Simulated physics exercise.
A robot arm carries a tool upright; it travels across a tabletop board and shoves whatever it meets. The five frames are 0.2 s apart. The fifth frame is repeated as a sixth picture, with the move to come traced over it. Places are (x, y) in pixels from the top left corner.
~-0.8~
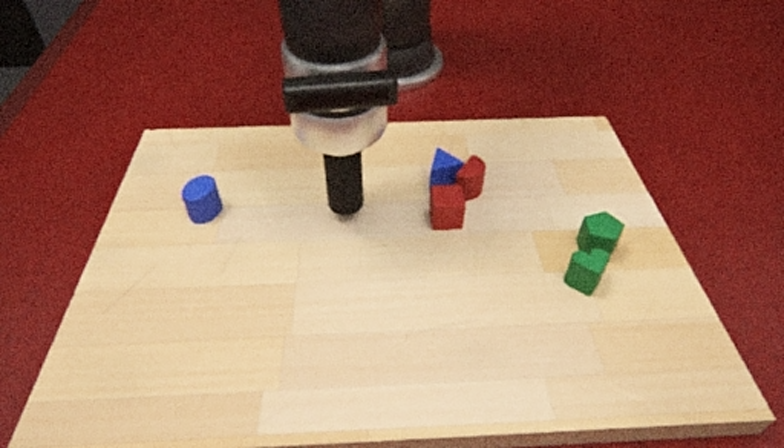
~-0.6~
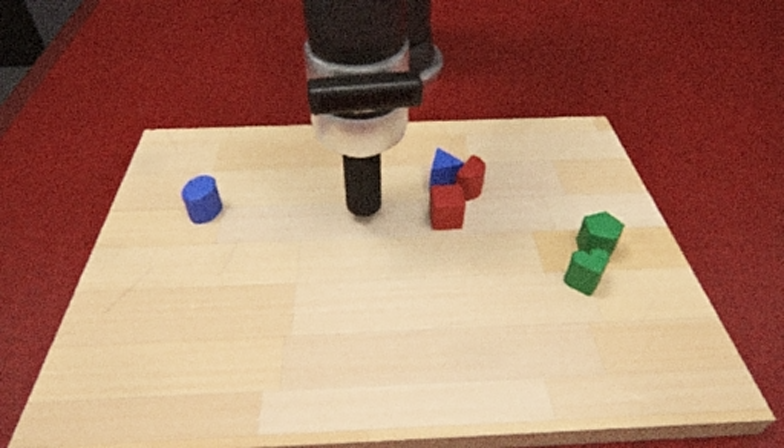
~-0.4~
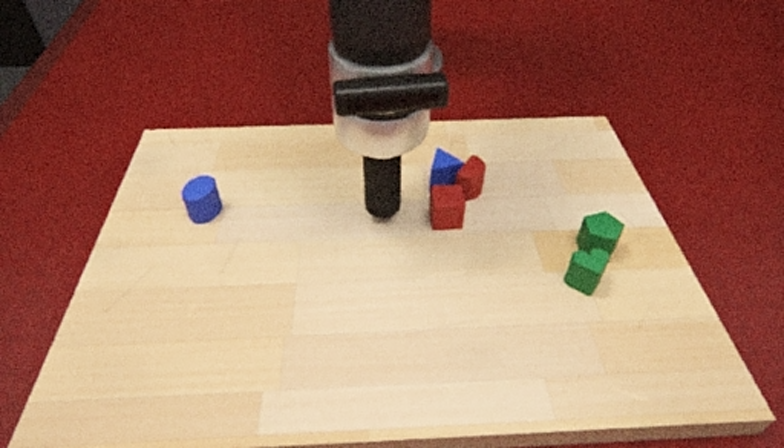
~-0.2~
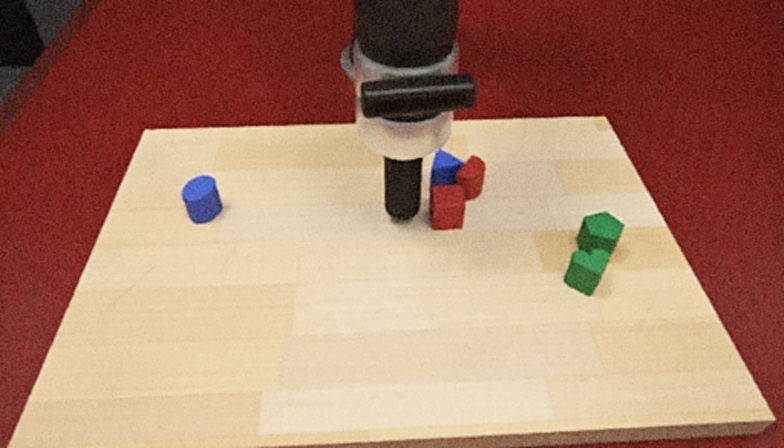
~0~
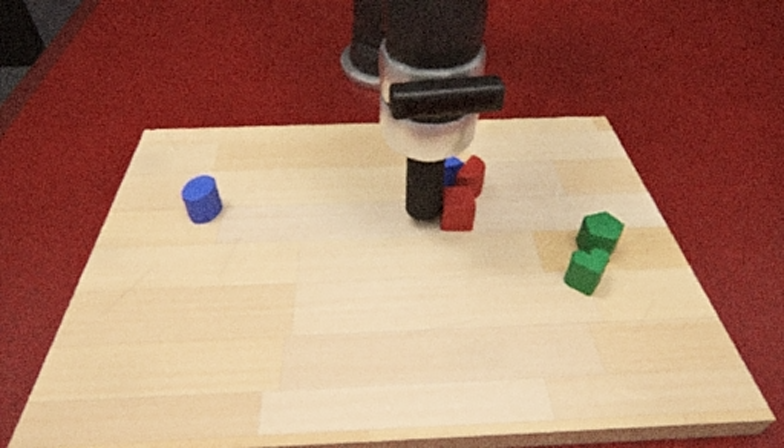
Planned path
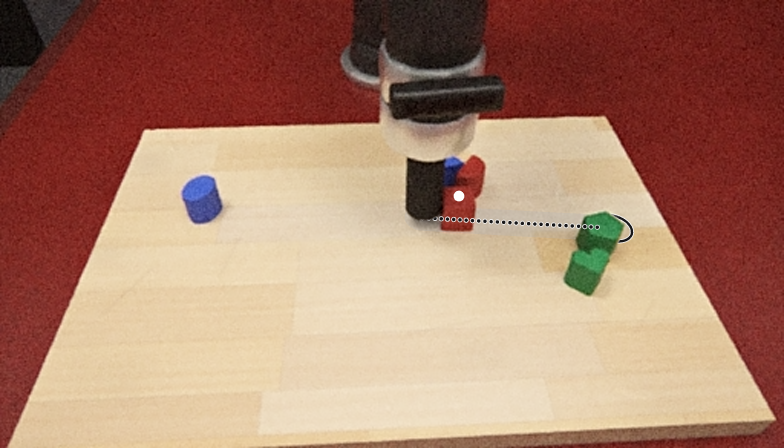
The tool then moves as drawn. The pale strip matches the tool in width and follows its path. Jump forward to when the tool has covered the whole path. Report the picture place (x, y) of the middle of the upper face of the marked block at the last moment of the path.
By then it is at (661, 216).
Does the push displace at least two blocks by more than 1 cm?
Yes - that is the case.
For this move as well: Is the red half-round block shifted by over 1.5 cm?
No, it doesn't check out.
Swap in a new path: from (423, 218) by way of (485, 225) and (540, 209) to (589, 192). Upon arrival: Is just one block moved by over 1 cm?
Short answer: Yes.
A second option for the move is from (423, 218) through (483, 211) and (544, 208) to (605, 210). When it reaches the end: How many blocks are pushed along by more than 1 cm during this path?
It looks like one block will be pushed more than about 1 cm.
The drawn path runs in a line from (423, 218) to (613, 228); the dot is on the red square piece.
On the path given first. One third of the way, tool at (488, 212); red square piece at (526, 203), turned 20° clockwise.
Two thirds of the way, tool at (553, 215); red square piece at (594, 209), turned 25° clockwise; green pentagonal block at (625, 231), turned 30° clockwise.
At the end, tool at (617, 219); red square piece at (661, 216), turned 40° clockwise; red half-round block not moved; green pentagonal block at (656, 244), turned 90° clockwise.
